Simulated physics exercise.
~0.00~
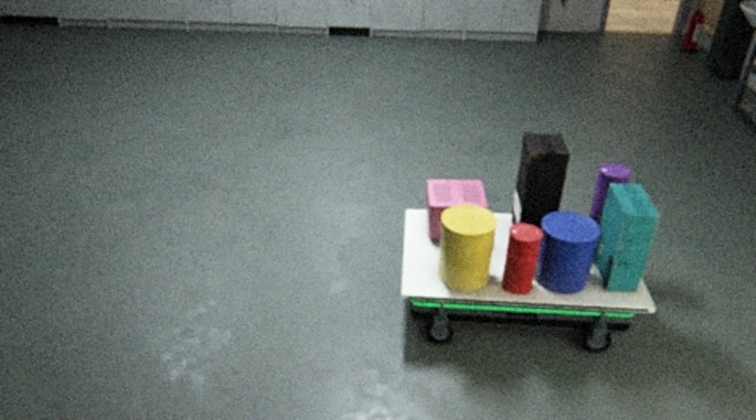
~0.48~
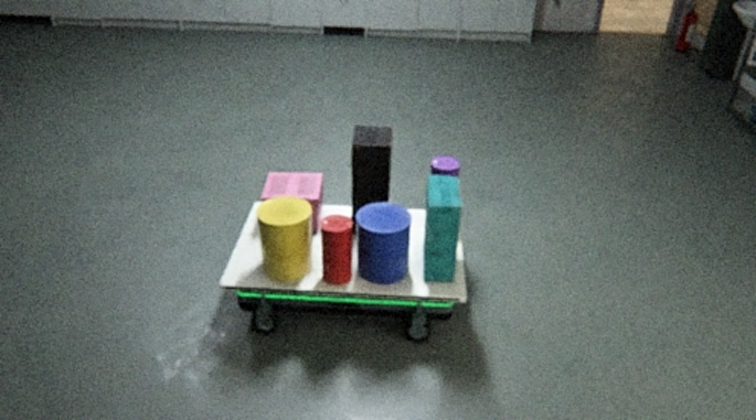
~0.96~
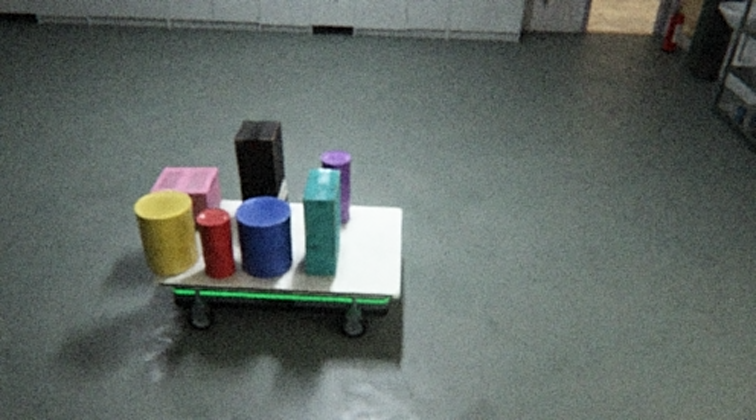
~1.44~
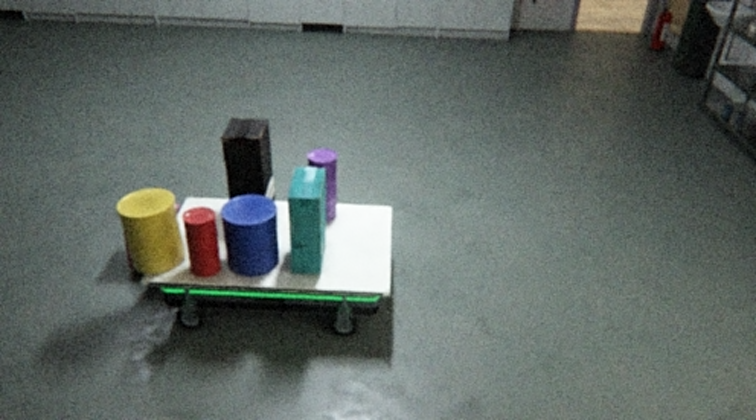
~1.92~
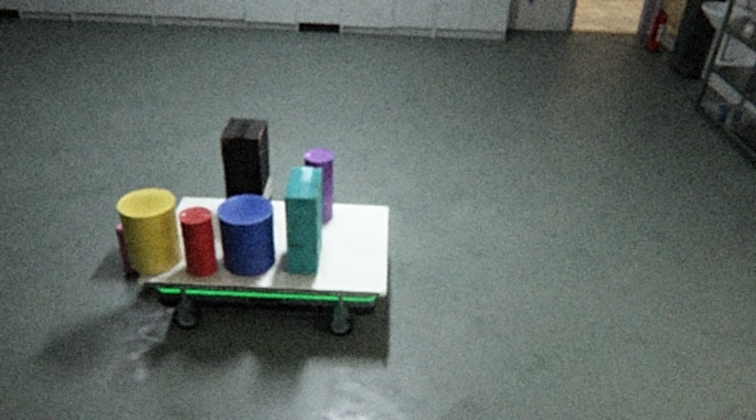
The clip shows a flat cart carrying seven unsecured items left across a grey floor; as it comes to a stop, the items shift toward the deck's left end and the pink box tips off behind the yellow cylinder, while the others, including the red canister, remain upright aboard.
